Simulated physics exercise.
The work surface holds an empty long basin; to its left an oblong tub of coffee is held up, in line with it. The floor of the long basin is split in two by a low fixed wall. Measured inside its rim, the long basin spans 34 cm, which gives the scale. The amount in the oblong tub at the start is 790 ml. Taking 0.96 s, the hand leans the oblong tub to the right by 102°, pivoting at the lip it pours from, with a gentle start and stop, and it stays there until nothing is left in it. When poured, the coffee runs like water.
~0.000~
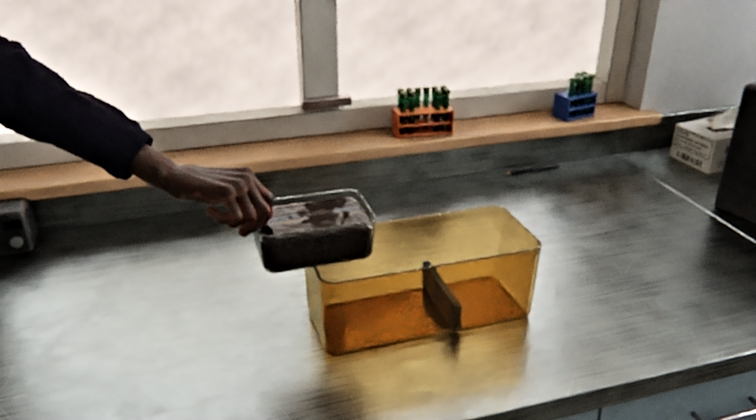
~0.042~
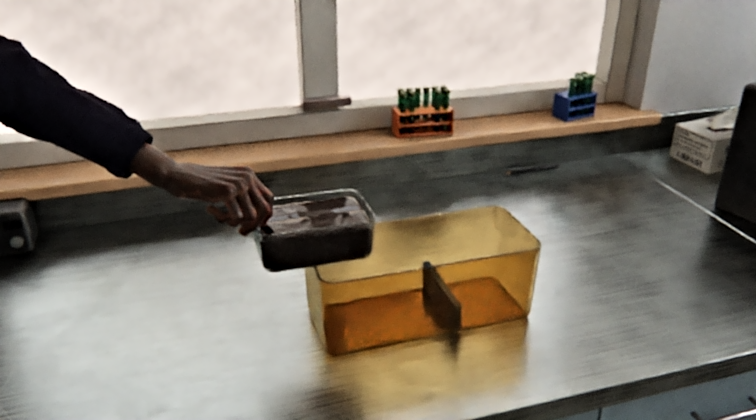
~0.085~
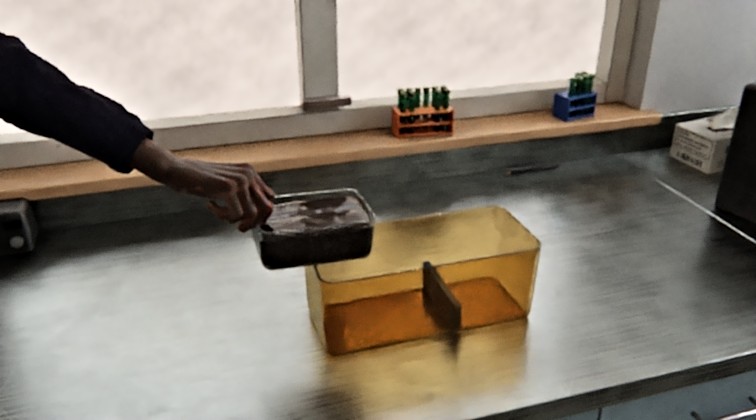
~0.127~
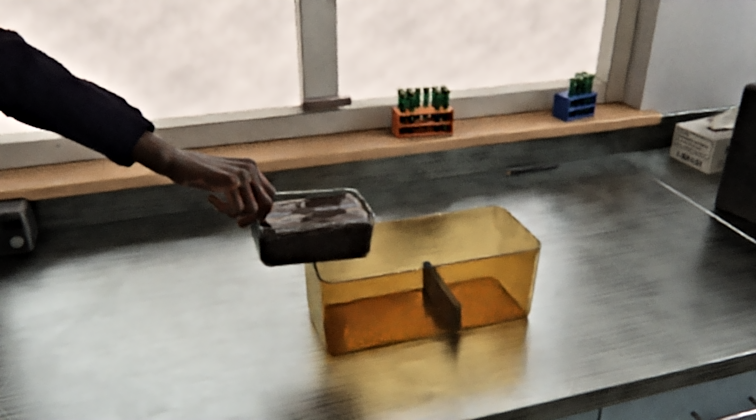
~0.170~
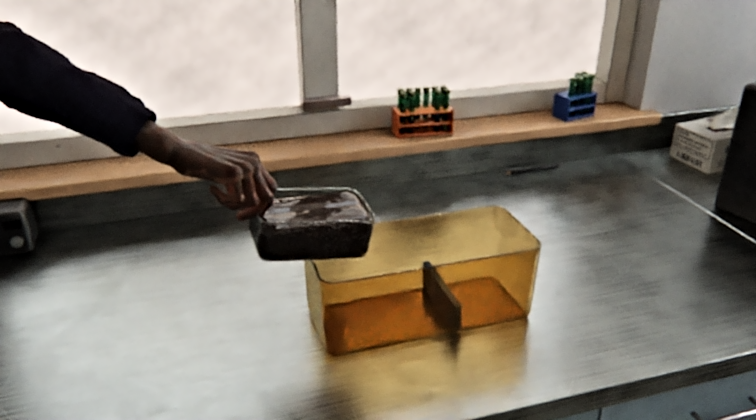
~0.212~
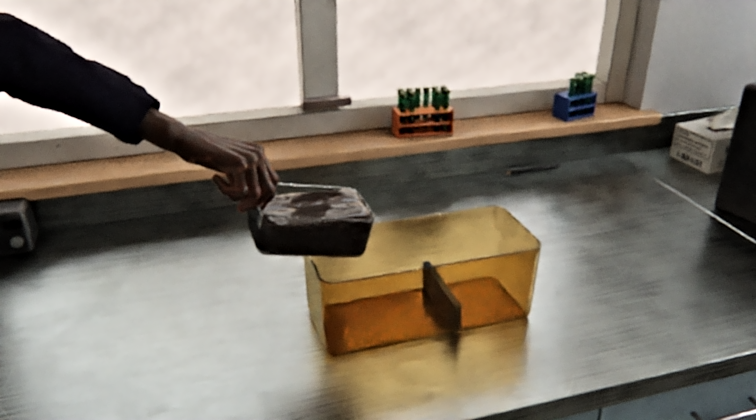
At first, a hand reaching in from the left holds a small clear tub of dark liquid level, above the left end of a long amber basin with an upright divider. The hand then gently tilts the tub slightly to the right, its left end rising a little, while no liquid leaves it.
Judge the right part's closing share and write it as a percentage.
I would judge it at 36 per cent.
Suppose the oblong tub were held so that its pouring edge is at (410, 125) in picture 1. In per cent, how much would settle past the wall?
Then I'd expect something near 60 per cent.
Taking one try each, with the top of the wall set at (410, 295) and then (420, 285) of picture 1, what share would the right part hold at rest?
75 per cent first, 70 per cent second.
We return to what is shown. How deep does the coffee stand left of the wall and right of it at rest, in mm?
Around 16 mm deep on the left, around 16 mm deep on the right.
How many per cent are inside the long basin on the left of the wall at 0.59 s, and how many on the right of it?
About 18 left, 0 right.
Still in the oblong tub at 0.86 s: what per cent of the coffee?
Share remaining: Approx. 5 %.
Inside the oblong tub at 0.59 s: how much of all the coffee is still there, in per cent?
Around 40 percent.
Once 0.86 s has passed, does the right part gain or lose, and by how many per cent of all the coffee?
Net loss of about 2.
By 0.59 s the tilt is 68° and 41 per cent is still to pour, 18 is left of the wall and 0 right of it.
By 0.86 s the tilt is 99° and 5 per cent is still to pour, 47 is left of the wall and 38 right of it.
By 1.15 s the tilt is 102° and 0 per cent is still to pour, 58 is left of the wall and 36 right of it.
By 1.46 s the tilt is 102° and 0 per cent is still to pour, 58 is left of the wall and 36 right of it.
At rest 58 per cent lies left of the wall, 36 right of it and 6 outside.
